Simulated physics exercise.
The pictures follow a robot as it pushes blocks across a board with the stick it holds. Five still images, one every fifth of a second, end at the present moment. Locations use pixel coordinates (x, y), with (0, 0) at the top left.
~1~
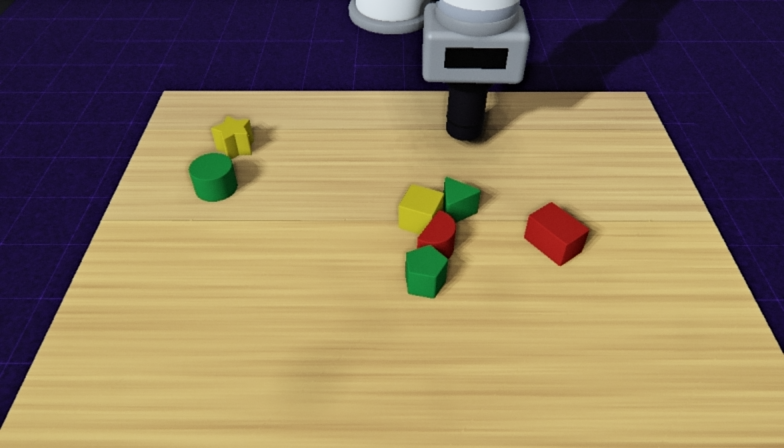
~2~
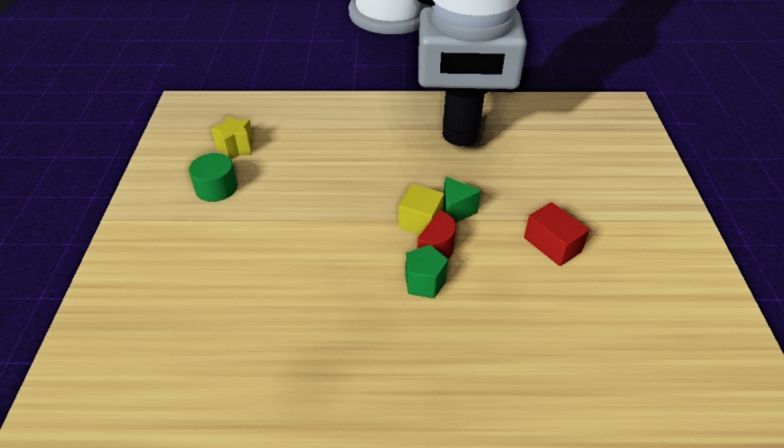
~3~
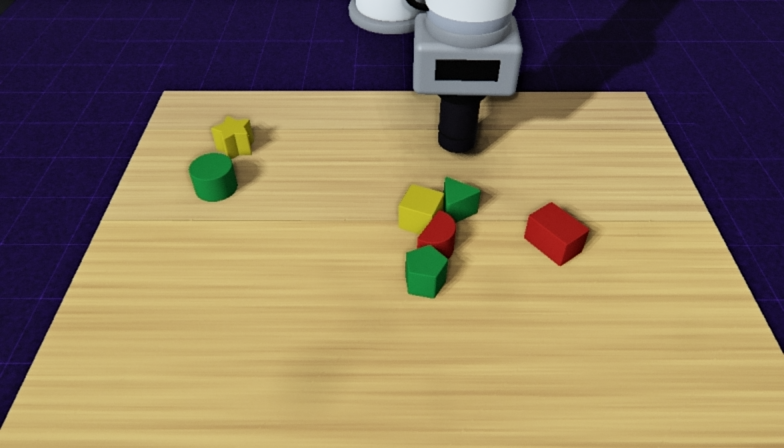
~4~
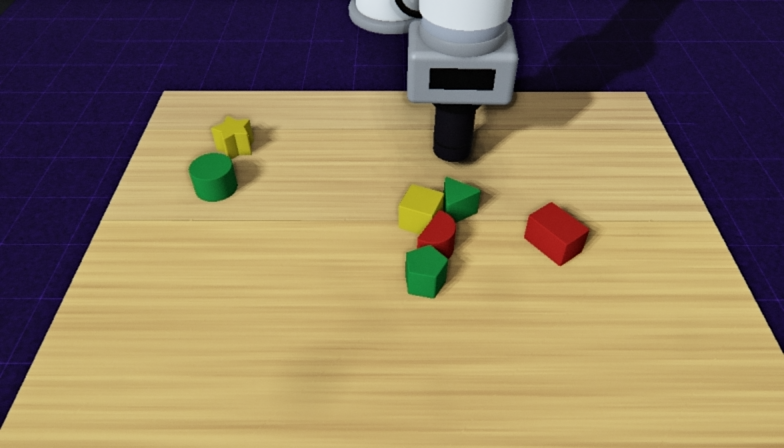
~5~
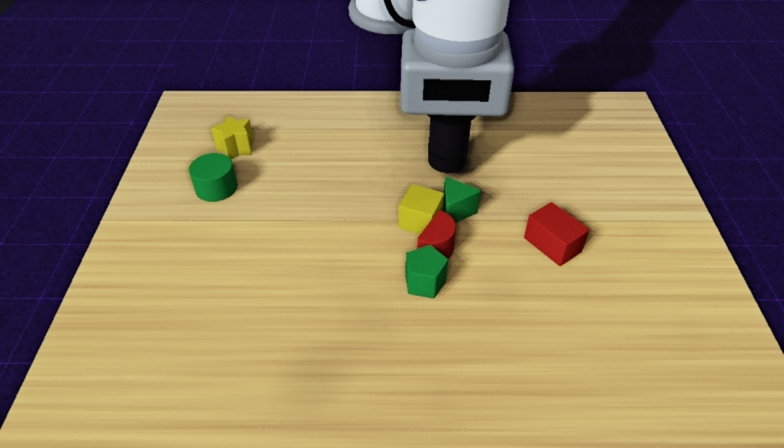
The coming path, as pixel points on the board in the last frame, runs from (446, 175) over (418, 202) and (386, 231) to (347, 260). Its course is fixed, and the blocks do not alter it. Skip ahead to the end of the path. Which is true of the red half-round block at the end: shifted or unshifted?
The block you're asking about gets moved.
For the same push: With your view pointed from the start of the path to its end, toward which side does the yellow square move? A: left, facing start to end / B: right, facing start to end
I choose A.
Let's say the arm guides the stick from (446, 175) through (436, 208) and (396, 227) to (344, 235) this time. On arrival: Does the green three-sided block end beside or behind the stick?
I'd say yes.
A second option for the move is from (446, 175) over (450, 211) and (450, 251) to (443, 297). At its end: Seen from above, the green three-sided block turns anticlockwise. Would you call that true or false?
Answer: True.
On the path given first. One third of the way, stick (418, 189); yellow square (417, 207), turned 15° anticlockwise; green three-sided block (458, 195), turned 30° anticlockwise.
Two thirds of the way, stick (385, 217); yellow square (415, 229), turned 70° anticlockwise; green five-sided block (426, 264); red half-round block (450, 236), turned 15° clockwise; green three-sided block (458, 195), turned 30° anticlockwise.
At the end, stick (346, 247); yellow square (415, 229), turned 70° anticlockwise; green five-sided block (426, 264); red half-round block (450, 236), turned 10° clockwise; green three-sided block (458, 195), turned 30° anticlockwise.
